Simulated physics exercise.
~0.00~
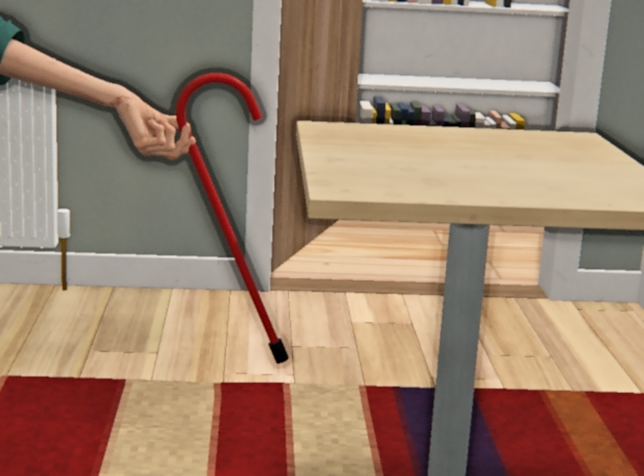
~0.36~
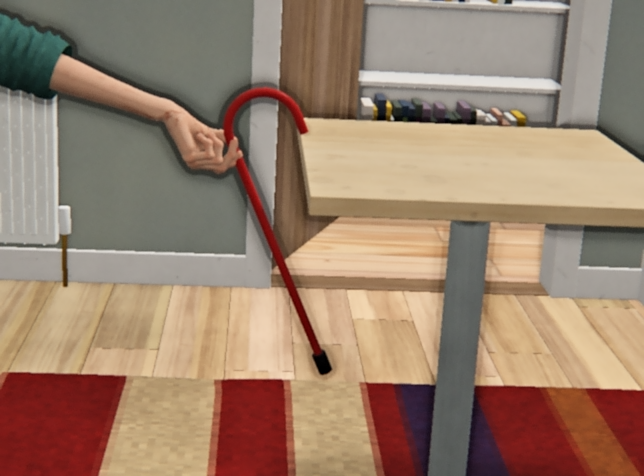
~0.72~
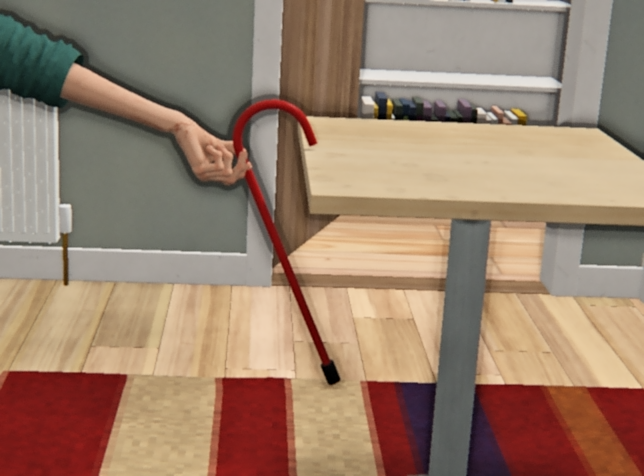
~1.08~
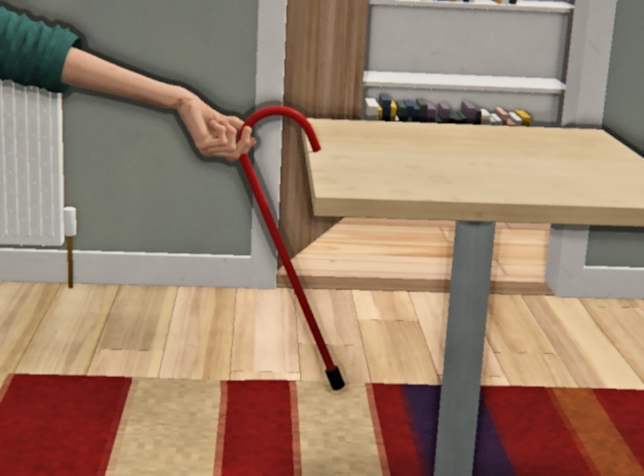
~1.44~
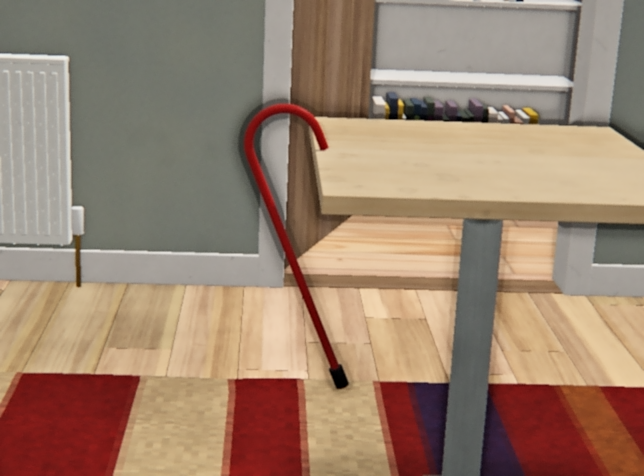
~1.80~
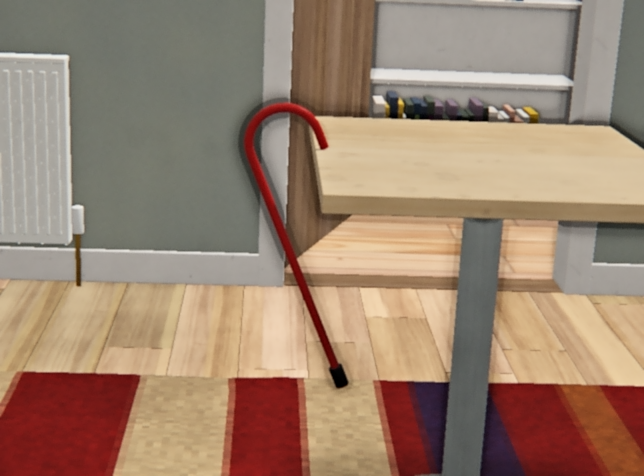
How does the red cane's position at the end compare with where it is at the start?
At the start the red cane is held in a hand to the left of the table. By the end it is farther right and slightly lower, with its crook hooked at the table's left edge.
